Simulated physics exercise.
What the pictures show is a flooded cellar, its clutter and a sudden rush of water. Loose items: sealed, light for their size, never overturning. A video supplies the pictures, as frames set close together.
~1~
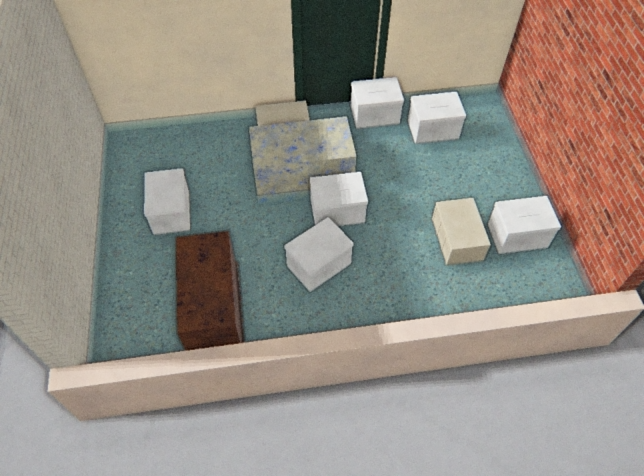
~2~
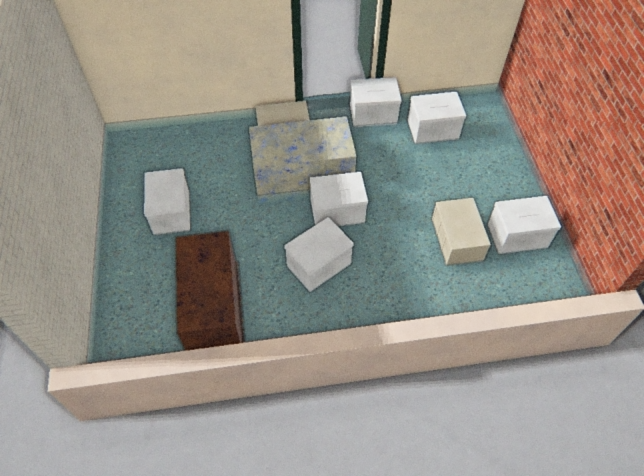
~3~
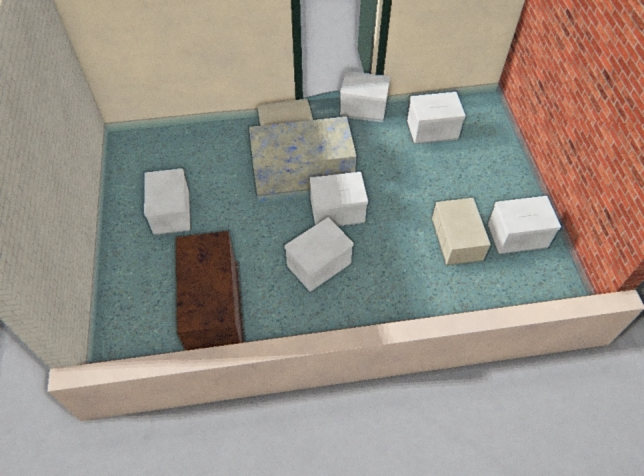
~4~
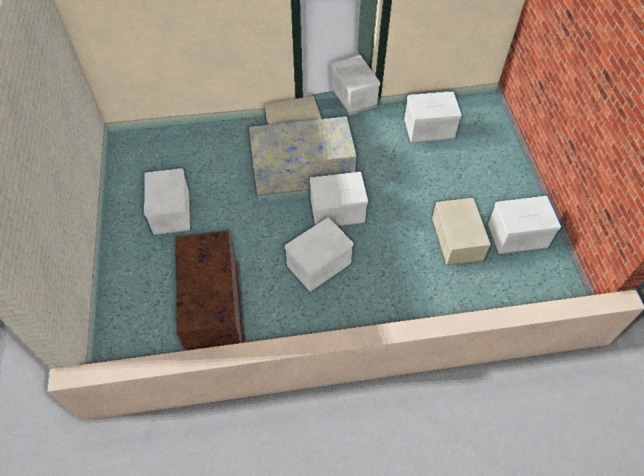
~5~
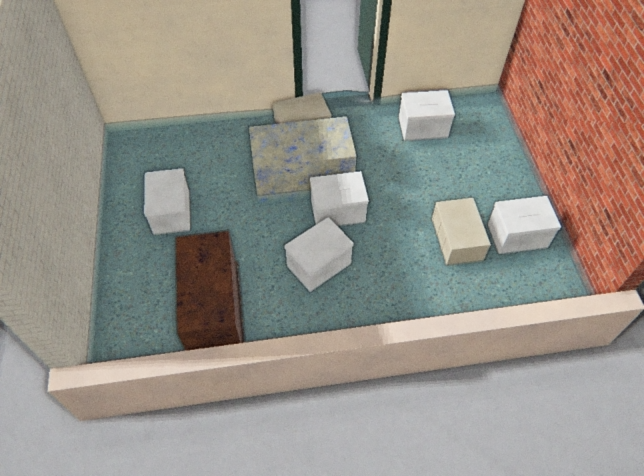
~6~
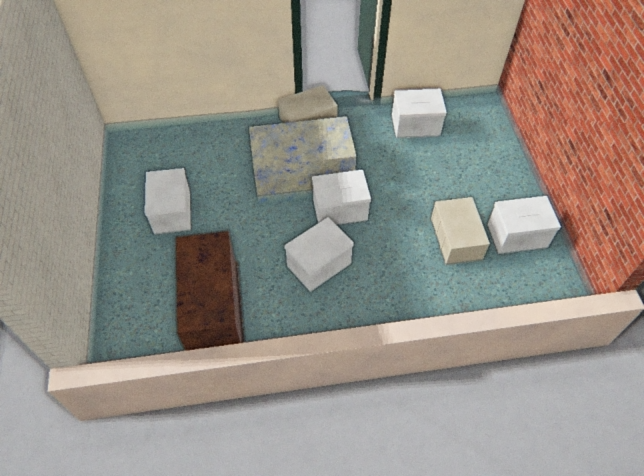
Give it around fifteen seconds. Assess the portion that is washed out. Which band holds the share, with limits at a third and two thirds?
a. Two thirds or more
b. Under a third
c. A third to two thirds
Answer: C.
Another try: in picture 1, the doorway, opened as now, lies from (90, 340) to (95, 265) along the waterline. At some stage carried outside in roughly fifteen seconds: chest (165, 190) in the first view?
Answer: Carried outside.
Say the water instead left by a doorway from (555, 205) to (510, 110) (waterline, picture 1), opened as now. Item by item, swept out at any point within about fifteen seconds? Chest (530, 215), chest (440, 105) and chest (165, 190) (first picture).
Escapes, escapes, remains.
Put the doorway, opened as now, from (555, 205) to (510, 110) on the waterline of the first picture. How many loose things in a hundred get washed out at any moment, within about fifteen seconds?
Some 90 per cent.
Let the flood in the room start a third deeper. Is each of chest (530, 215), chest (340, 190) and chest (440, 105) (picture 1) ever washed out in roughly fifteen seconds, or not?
One after the other: Remains, swept away, swept away.
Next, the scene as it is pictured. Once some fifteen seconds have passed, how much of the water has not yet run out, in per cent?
Close to 64 per cent, I think.
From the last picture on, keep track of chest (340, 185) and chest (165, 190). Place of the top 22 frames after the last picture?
(366, 126) and (196, 143), approximately.
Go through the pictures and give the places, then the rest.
A crate at (283, 115) floats; a chest at (438, 106), afloat; 0 of 8 have shifted, in the first picture.
A crate at (283, 115) floats; a chest at (438, 106), afloat; 0 of 8 have shifted, in the second picture.
A crate at (285, 114) floats, close to its start; a chest at (438, 106), afloat; 2 of 8 have shifted, in the third picture.
A crate at (293, 112) floats, close to its start; a chest at (434, 105) floats, close to its start; 2 of 8 have shifted, in the fourth picture.
A crate at (302, 109), afloat, close to its start; a chest at (428, 104) floats, close to its start; 3 of 8 have shifted, in the fifth picture.
A crate at (308, 103) floats, a stride from its start; a chest at (420, 102), afloat, close to its start; 3 of 8 have shifted, in the sixth picture.
A moment on, 1 of 8 are out; 7 afloat.
Next, 3 of 8 are out; 5 afloat.
Later, 3 of 8 are out; 5 afloat.
In the end, 4 of 8 are out; 4 afloat.
